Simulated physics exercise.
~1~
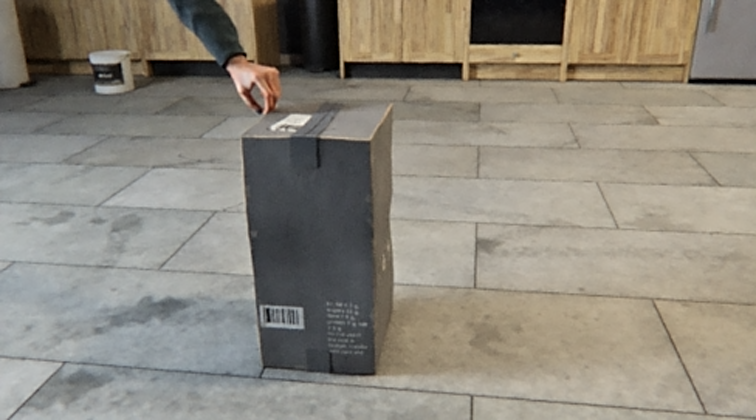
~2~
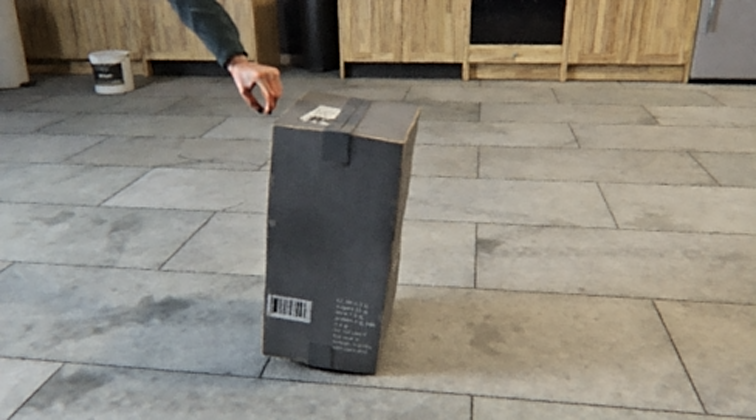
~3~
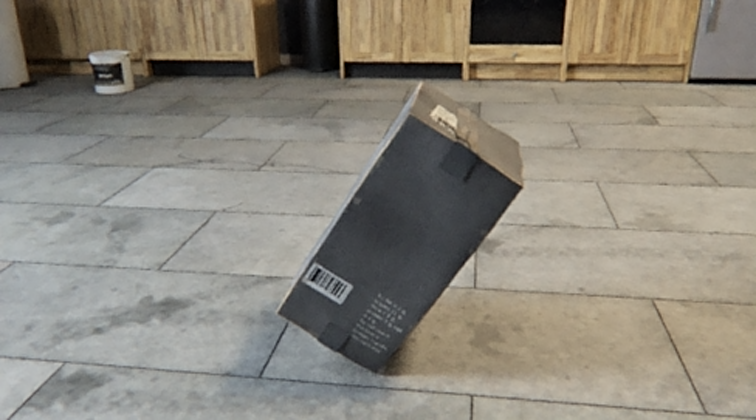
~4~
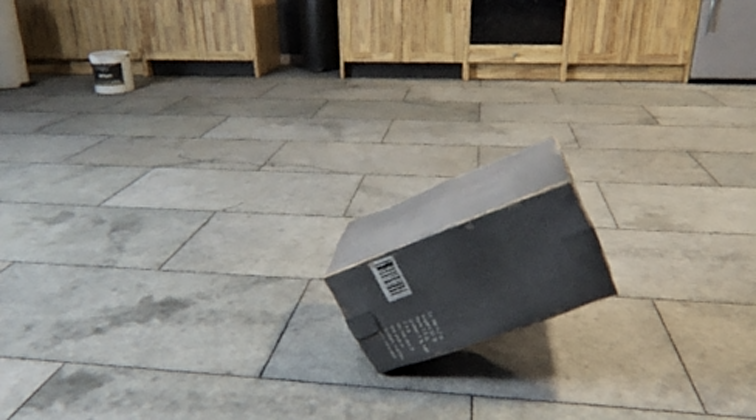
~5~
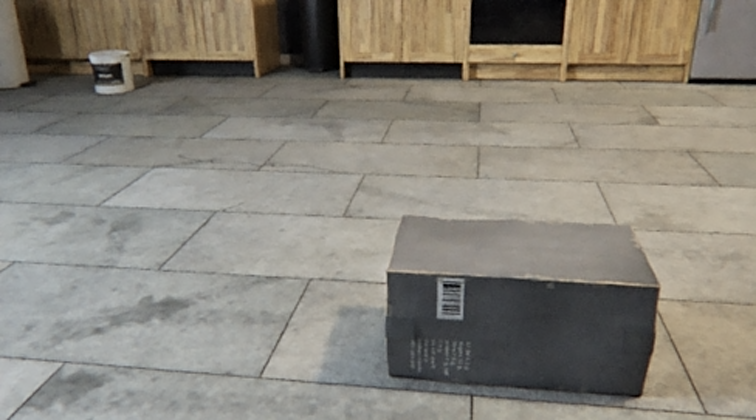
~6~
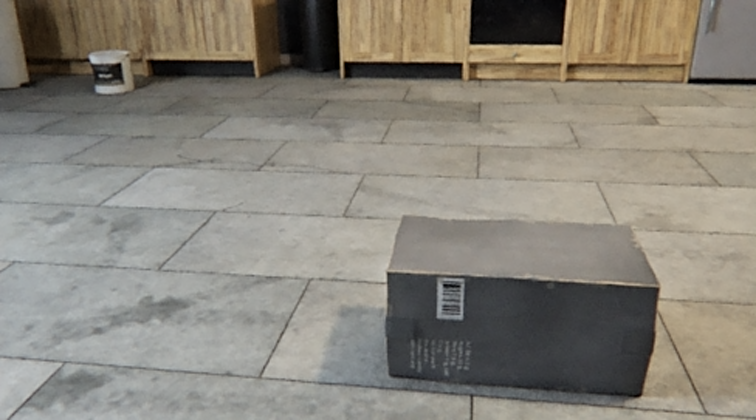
The clip shows a hand beside the top of a tall grey parcel standing on a tiled floor. The parcel tilts to the right as the hand draws away, then topples over and comes to rest on its side.
